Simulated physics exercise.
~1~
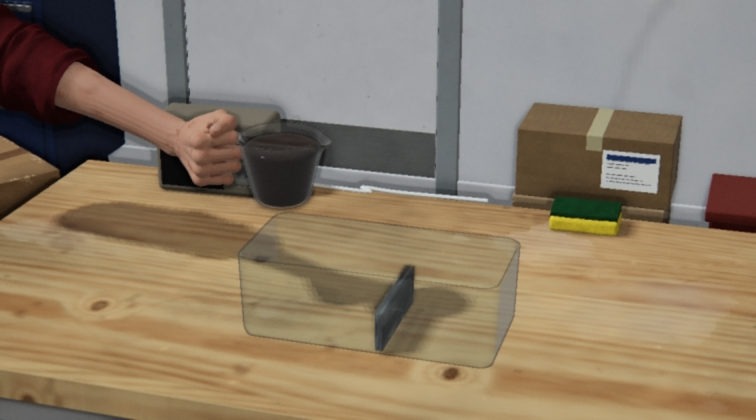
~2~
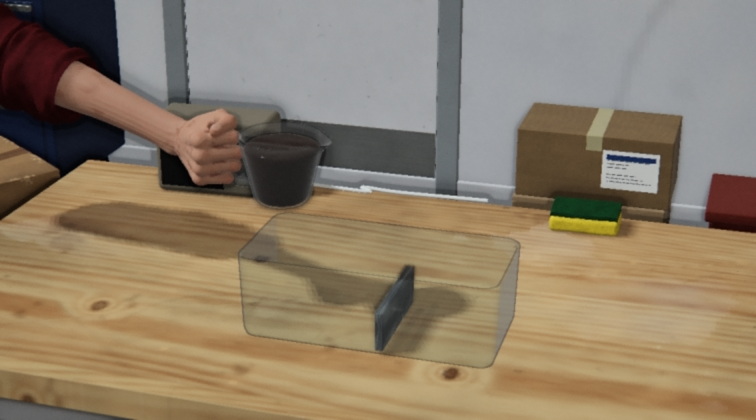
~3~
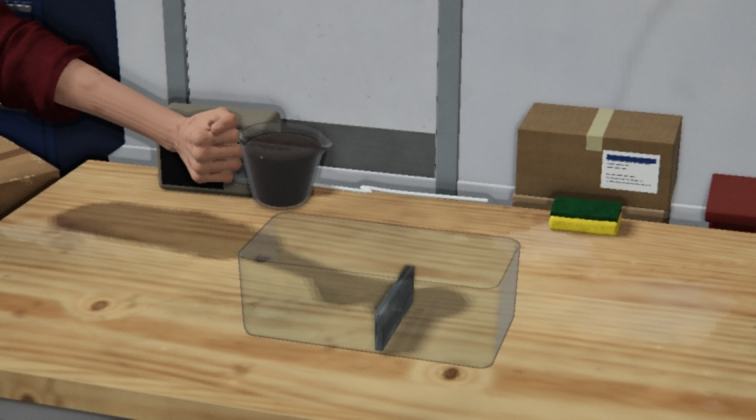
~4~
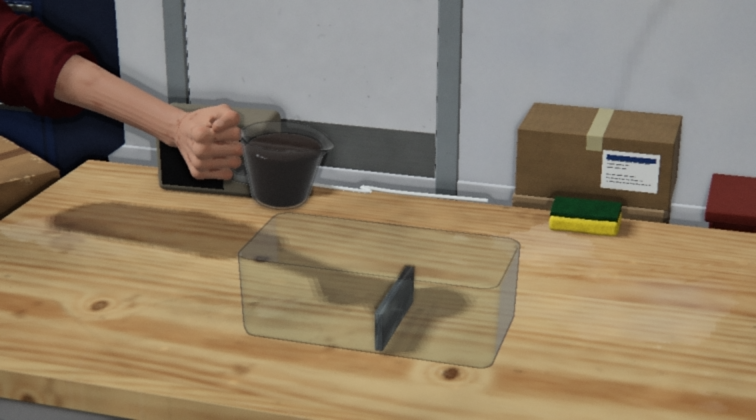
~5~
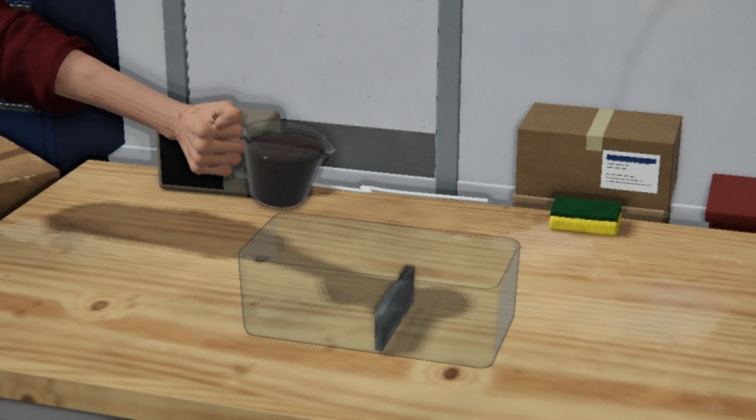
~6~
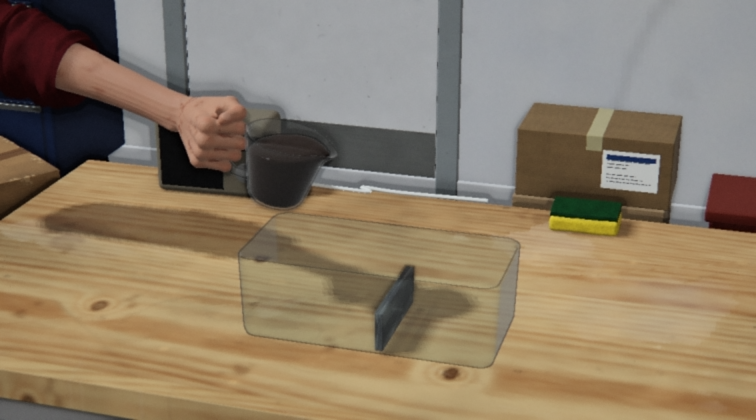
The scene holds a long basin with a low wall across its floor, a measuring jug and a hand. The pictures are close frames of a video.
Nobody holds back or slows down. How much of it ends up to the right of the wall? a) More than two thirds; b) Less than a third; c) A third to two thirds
b, less than a third.
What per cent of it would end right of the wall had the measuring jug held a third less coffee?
That share would be some 5 parts in a hundred.
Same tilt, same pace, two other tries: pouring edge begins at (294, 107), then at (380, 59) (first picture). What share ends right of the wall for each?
First try 5 %, second try 85 %.
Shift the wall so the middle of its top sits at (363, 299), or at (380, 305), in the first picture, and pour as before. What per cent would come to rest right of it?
Respectively 55 and 25 per cent, approximately.
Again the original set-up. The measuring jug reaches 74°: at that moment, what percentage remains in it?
Near 55 percent is still in there.
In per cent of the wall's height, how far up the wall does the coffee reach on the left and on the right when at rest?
On the left 30 %, on the right 0 %.
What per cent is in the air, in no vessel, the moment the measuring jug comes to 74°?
Around 25 %.
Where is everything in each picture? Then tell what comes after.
In the first picture, it leans 0°; its right rim is at (332, 142); the coffee meets the walls at (247, 141) and (321, 148); the long basin's rim runs from (257, 235) to (510, 266); the wall's top is at (395, 290).
In the second picture, it leans 1°; its right rim is at (333, 143); the coffee meets the walls at (247, 141) and (321, 148).
In the third picture, it leans 2°; its right rim is at (333, 144); the coffee meets the walls at (248, 140) and (321, 149).
In the fourth picture, it leans 5°; its right rim is at (335, 147); the coffee meets the walls at (249, 140) and (323, 150).
In the fifth picture, it leans 9°; its right rim is at (337, 151); the coffee meets the walls at (251, 141) and (325, 151).
In the sixth picture, it leans 13°; its right rim is at (338, 156); the coffee meets the walls at (252, 142) and (329, 153).
A moment on, the measuring jug is tipped part way and 54 per cent is still to pour, 23 is left of the wall and 0 right of it.
Next, the measuring jug is tipped right over and 4 per cent is still to pour, 90 is left of the wall and 1 right of it.
Then the measuring jug is tipped right over and 0 per cent is still to pour, 96 is left of the wall and 3 right of it.
Later the measuring jug is tipped right over and 0 per cent is still to pour, 96 is left of the wall and 3 right of it.
In the end 96 per cent lies left of the wall, 3 right of it and 1 outside.
